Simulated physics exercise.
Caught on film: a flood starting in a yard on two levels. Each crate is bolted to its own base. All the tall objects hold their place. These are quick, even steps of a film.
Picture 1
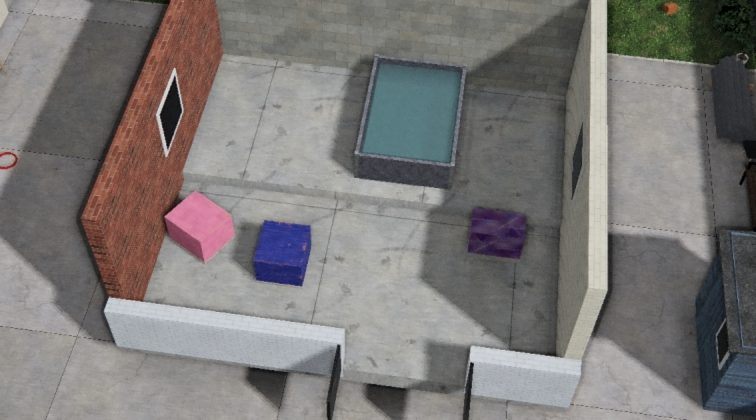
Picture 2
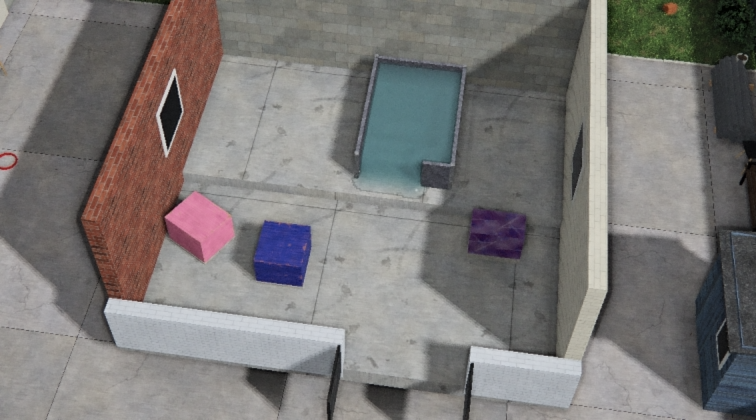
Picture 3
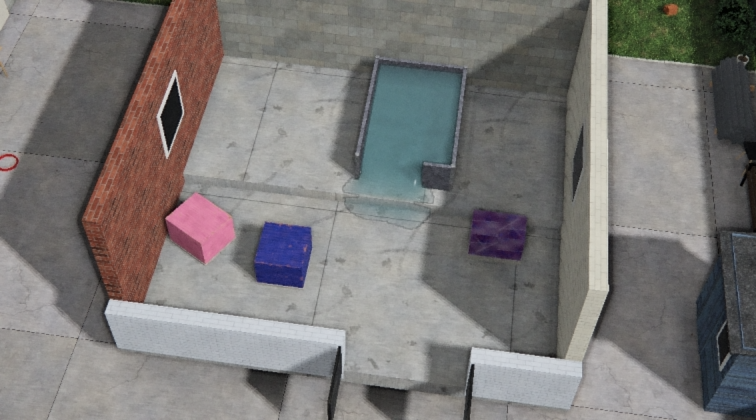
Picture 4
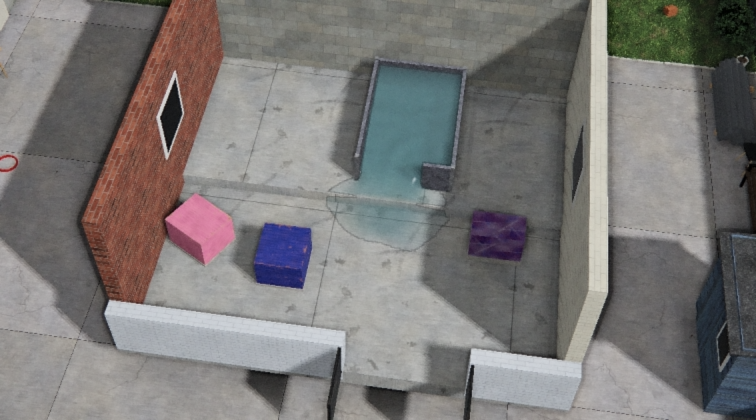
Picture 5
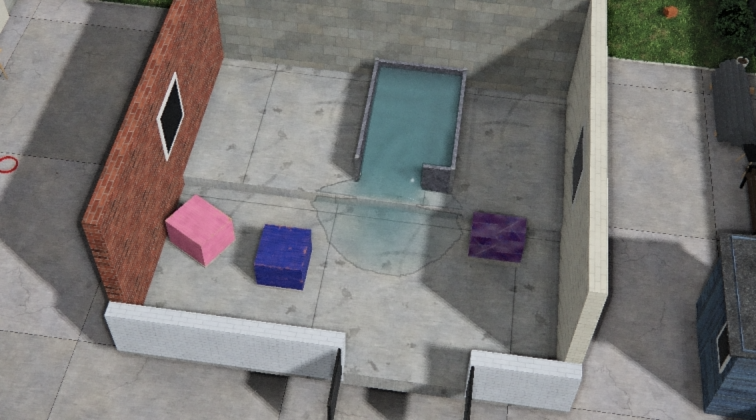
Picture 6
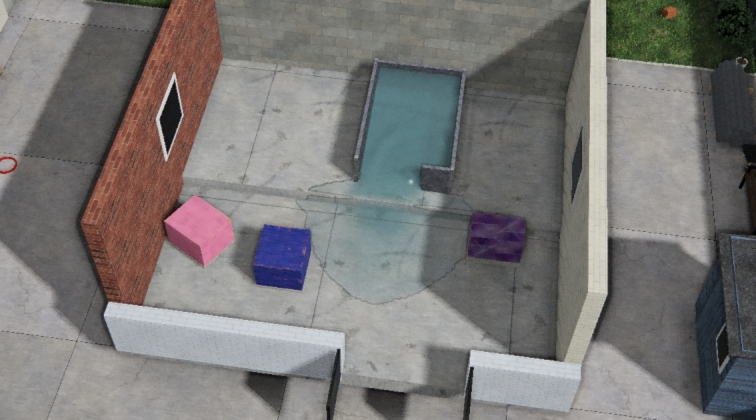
Water pours from a gap in the open tank and spreads across the lower yard between boxes.
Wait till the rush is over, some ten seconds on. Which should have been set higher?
In the end: The pink crate is soaked; the purple crate keeps dry; the blue crate is soaked.
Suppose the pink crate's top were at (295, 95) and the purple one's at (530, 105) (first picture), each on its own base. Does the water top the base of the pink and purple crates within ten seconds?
In short: The pink crate is spared, the purple crate escapes it.
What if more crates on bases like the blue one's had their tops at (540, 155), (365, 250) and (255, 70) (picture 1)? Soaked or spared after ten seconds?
As listed: Is spared, is wetted, remains dry.
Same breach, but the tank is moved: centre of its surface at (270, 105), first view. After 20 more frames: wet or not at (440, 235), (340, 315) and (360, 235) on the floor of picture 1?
In that order: Under water, covered, wet.
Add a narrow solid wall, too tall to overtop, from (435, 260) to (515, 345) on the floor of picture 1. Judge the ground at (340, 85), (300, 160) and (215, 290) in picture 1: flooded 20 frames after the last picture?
As listed: Free of water, no water, under water.
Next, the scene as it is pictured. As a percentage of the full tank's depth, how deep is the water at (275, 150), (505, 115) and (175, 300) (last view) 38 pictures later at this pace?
In turn 0, 0 and 18 in a hundred.
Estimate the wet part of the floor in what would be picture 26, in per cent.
About 45 per cent.
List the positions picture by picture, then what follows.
The first frame shows the open tank at (413, 112) is whole and still.
In the second frame, the front is at (422, 190), out from the gap at (390, 174).
In the third frame, water pours out at (391, 176) and has run to (411, 224).
In the fourth frame, the front is at (404, 245), out from the gap at (390, 177).
In the fifth frame, water pours out at (391, 178) and has run to (400, 271).
In the sixth frame, the front is at (360, 295), out from the gap at (390, 178).
A moment on, water covers 25 % of the floor; the pink crate not reached, the purple crate water round its plinth, the blue crate water round its plinth.
Next, water covers 35 % of the floor; the pink crate water round its plinth, the purple crate water round its plinth, the blue crate water round its plinth.
Then, water covers 45 % of the floor; the pink crate water round its plinth, the purple crate water round its plinth, the blue crate water round its plinth.
Later, water covers 55 % of the floor; the pink crate water round its plinth, the purple crate water round its plinth, the blue crate water round its plinth.
In the end, water covers 55 % of the floor; the pink crate was topped, the purple crate stayed above the water, the blue crate was topped.
